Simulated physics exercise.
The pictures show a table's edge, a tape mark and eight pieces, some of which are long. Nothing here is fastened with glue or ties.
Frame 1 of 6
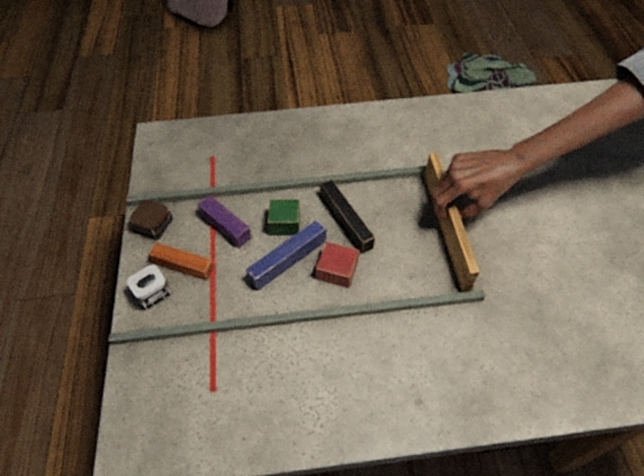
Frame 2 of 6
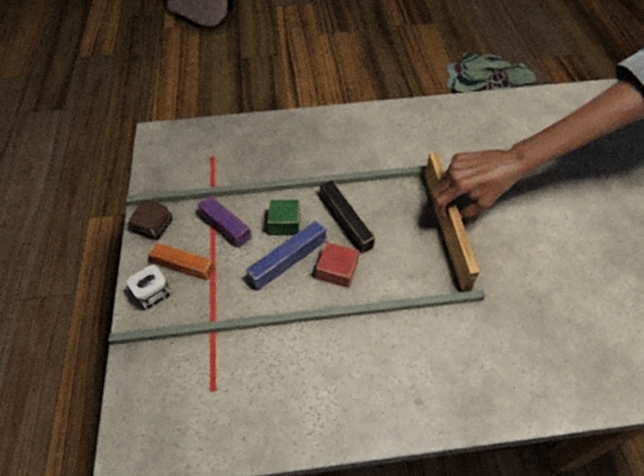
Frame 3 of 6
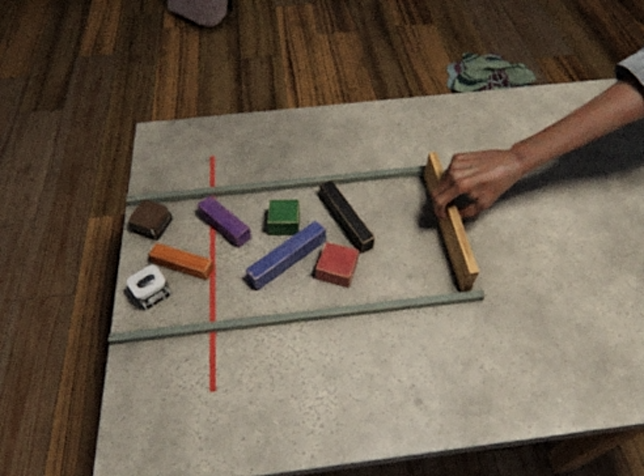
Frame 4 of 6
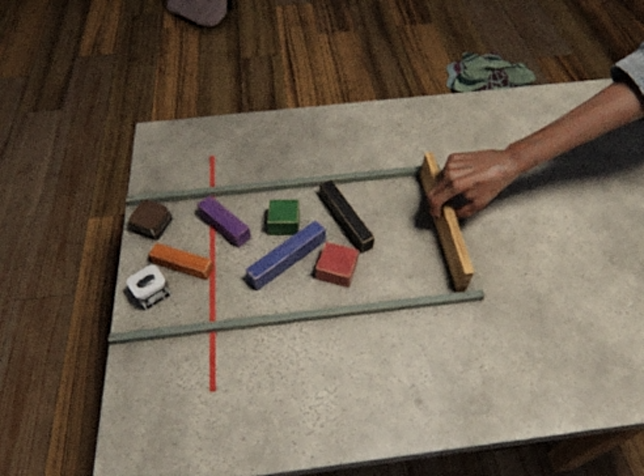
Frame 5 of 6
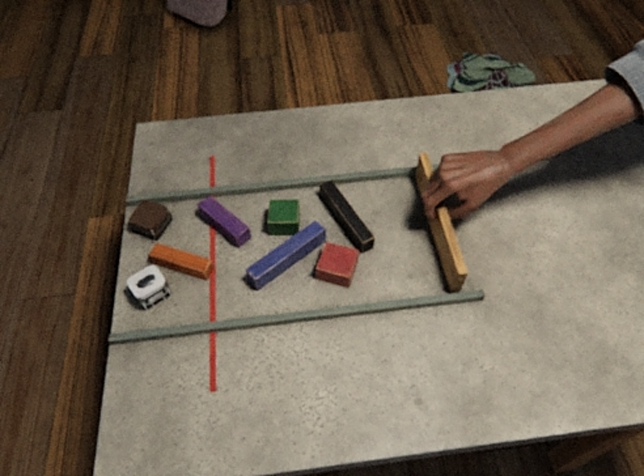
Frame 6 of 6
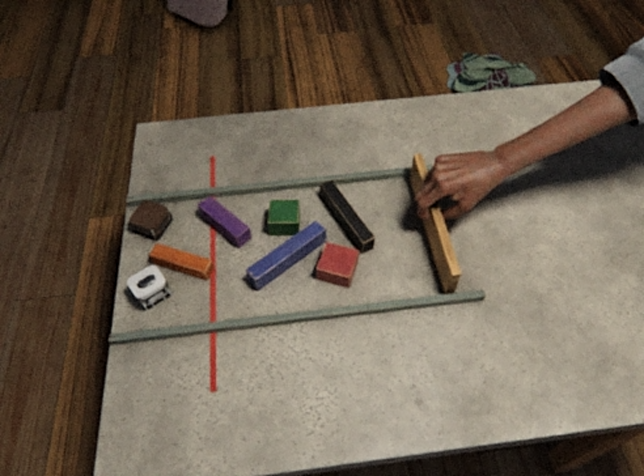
In this clip, a hand at the right slides an upright wooden board slightly left between two rails on a table, while the colored blocks, bars and small brown and white cases near a red line stay still.
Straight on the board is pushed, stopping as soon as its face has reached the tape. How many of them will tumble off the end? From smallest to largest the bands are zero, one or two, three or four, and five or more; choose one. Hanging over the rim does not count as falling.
The right band is zero.
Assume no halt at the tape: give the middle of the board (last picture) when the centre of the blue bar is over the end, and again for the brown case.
First near (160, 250), second near (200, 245).
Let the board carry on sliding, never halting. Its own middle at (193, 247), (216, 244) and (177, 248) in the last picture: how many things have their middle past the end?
The numbers are 2, 0 and 3.
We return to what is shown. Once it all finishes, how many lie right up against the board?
Well, it touches 2.
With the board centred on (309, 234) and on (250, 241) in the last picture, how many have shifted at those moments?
The counts are 4 and 6.
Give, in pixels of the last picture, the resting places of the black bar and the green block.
The black bar settles near (205, 231); as for the green block, near (182, 223).
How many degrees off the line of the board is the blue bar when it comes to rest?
Roughly 15° out of line.
Soon after, none off yet; brown case at rest near (151, 220); white case at rest near (150, 288); orange stick at rest near (182, 262).
Then, none off yet; brown case at rest near (151, 220); white case at rest near (150, 288); orange stick moved a little near (172, 261).
At rest, the number that fall off is zero.
